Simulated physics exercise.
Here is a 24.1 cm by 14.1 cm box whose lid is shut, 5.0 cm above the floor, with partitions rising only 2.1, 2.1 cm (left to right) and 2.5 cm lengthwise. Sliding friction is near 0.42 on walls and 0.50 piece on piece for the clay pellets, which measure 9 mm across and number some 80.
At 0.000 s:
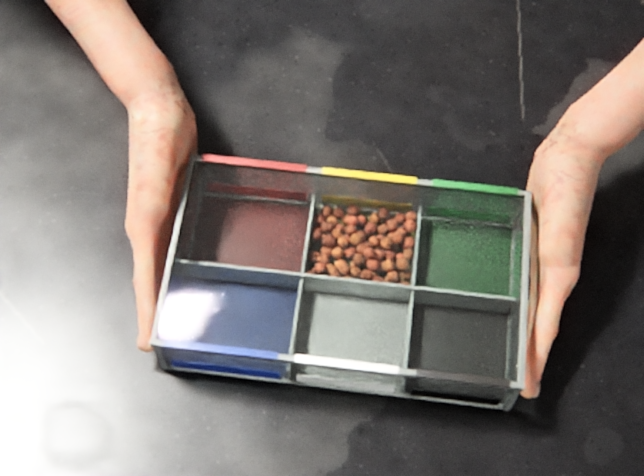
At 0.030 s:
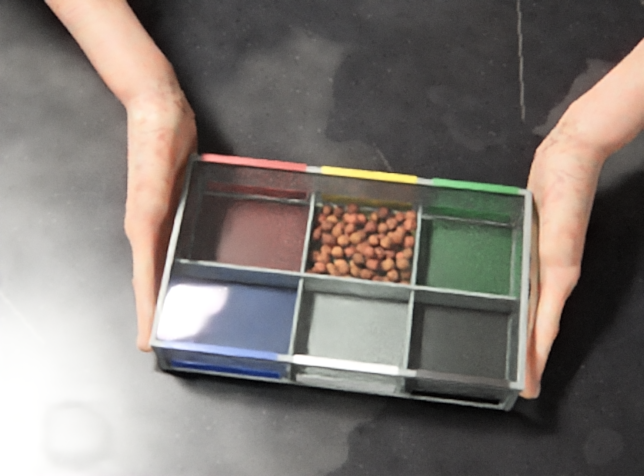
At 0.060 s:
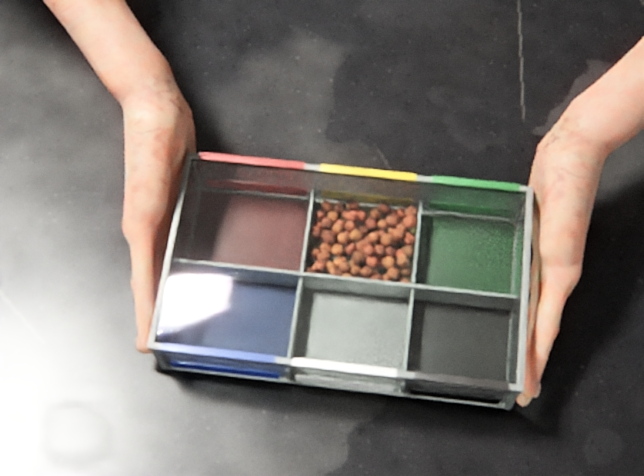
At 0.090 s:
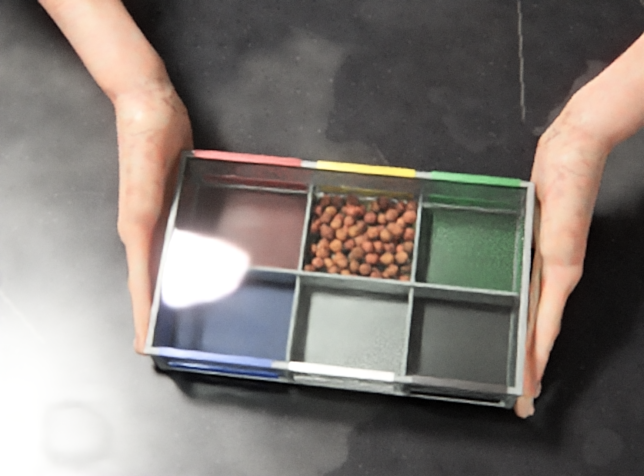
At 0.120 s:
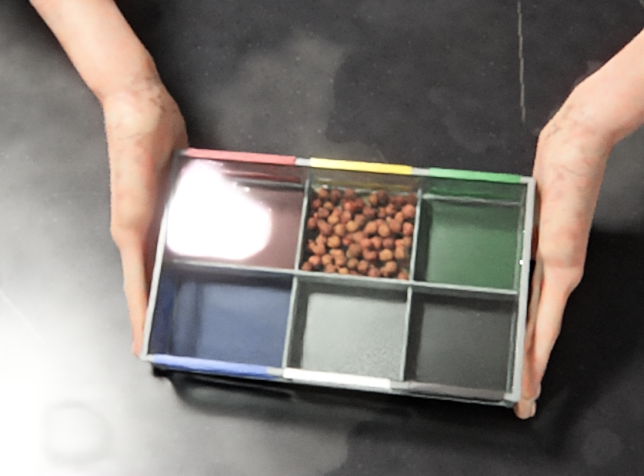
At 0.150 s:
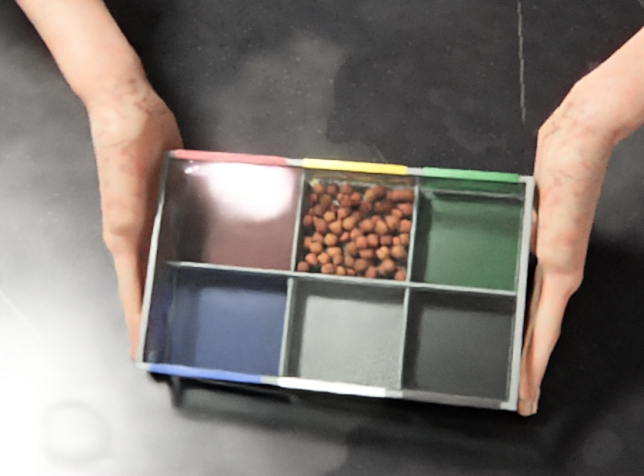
On a dark, smudged tabletop, two hands hold a clear-lidded box with six coloured compartments, small round brown pieces filling the top middle one, and tilt it slightly toward the left front as a bright reflection slides upward across the lid.
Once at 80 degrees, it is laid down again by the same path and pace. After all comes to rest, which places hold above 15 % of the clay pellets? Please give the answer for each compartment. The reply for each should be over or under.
For red it is under, for blue it is over, for green it is under, for yellow it is over, for white it is over, for black it is under.
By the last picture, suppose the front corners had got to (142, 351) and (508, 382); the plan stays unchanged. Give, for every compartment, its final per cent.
Red 5; blue 65; green 0; yellow 30; white 0; black 0.
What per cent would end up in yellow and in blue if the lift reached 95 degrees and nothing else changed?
With that change you'd see yellow at 5 % and blue at 65 %.
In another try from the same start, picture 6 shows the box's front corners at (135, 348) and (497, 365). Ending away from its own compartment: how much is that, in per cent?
Then roughly 75 per cent.
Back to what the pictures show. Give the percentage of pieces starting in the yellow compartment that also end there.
Around 30 %.
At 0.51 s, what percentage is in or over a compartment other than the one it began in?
About 30 percent.
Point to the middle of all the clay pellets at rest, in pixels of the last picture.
Resting centre estimate: Around (300, 349).
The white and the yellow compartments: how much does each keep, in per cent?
The white one gets 30 per cent and the yellow one 30 per cent.
Then, at 0.51 s, tilt 79 degrees; blue 5 %, yellow 70 %, white 20 %.
After 0.75 s, tilt 31 degrees; blue 40 %, yellow 30 %, white 30 %.
After 1.10 s, tilt 0 degrees; blue 40 %, yellow 30 %, white 30 %.
At rest (1.4 s), red 0 %, blue 40 %, green 0 %, yellow 30 %, white 30 %, black 0 %.
